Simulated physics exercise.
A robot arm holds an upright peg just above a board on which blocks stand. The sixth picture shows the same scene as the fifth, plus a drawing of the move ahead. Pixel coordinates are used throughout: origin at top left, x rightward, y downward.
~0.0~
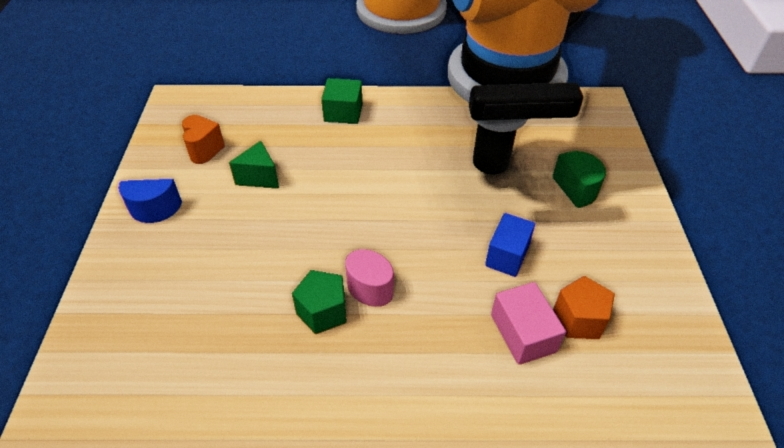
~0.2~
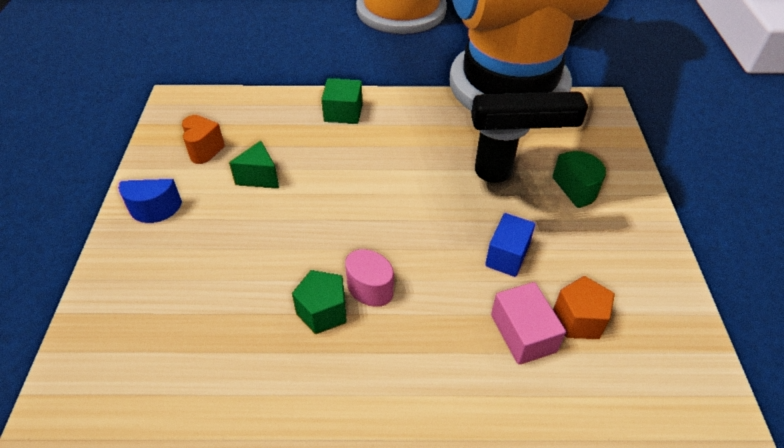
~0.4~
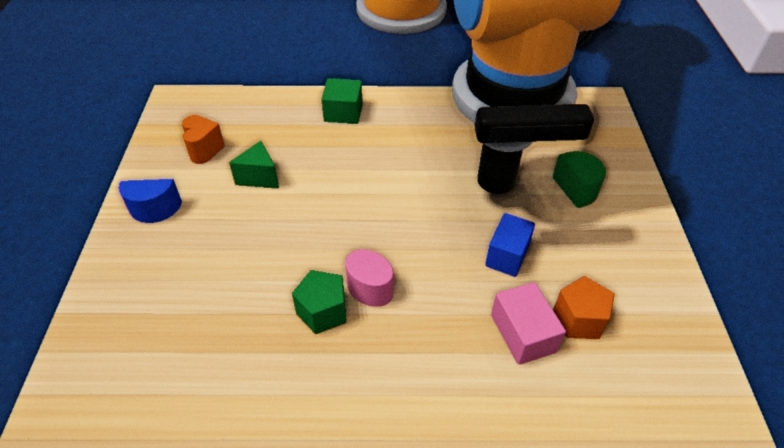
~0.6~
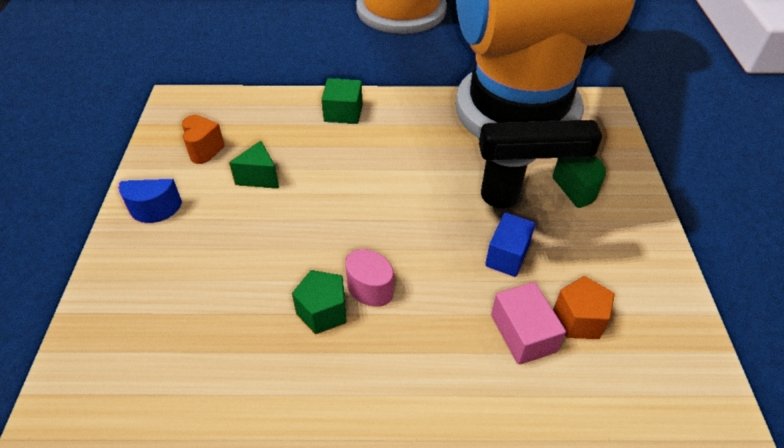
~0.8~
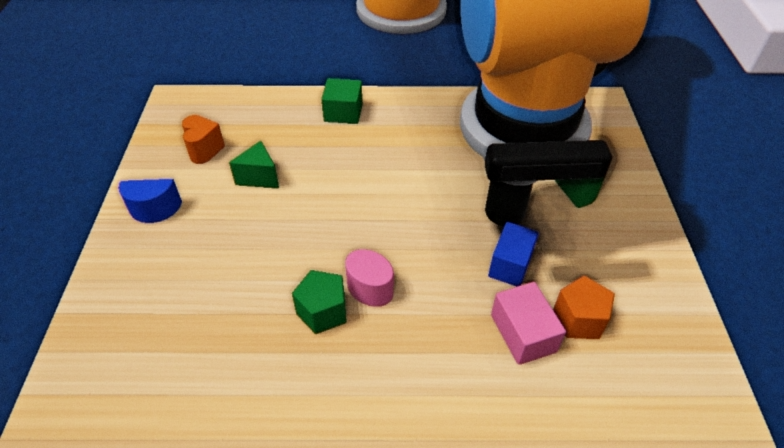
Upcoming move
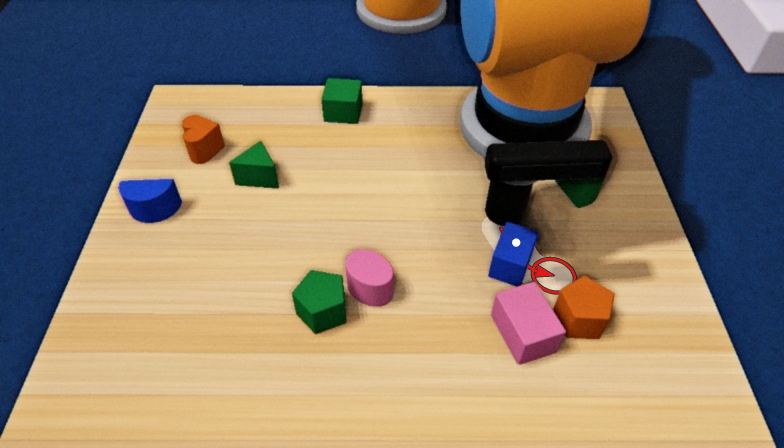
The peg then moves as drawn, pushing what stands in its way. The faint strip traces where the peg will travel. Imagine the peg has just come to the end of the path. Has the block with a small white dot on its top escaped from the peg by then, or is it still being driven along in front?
It lies beside or behind the peg.
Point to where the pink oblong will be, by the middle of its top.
I'd say the pink oblong ends with its top centre at (541, 338).
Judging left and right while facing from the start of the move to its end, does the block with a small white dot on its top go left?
In short: No.
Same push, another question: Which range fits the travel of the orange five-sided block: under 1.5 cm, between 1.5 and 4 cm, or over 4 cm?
Less than 1.5 cm.
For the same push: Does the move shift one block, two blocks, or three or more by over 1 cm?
My best guess is that a pair of blocks move over 1 cm.
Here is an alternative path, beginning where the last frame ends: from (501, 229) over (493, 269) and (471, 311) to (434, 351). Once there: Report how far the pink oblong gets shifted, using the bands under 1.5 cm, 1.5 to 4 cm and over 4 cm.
Distance: More than 4 cm.
Path on the board, from (501, 229) via (513, 247) and (528, 266), ending at (554, 275); the dot is on the blue oblong.
The first path, step by step. Halfway along, peg (525, 242); blue oblong (529, 273), turned 20° anticlockwise; pink oblong (537, 322), turned 20° clockwise.
At the end, peg (559, 260); blue oblong (542, 288); pink oblong (541, 338), turned 35° clockwise; orange five-sided block in place.
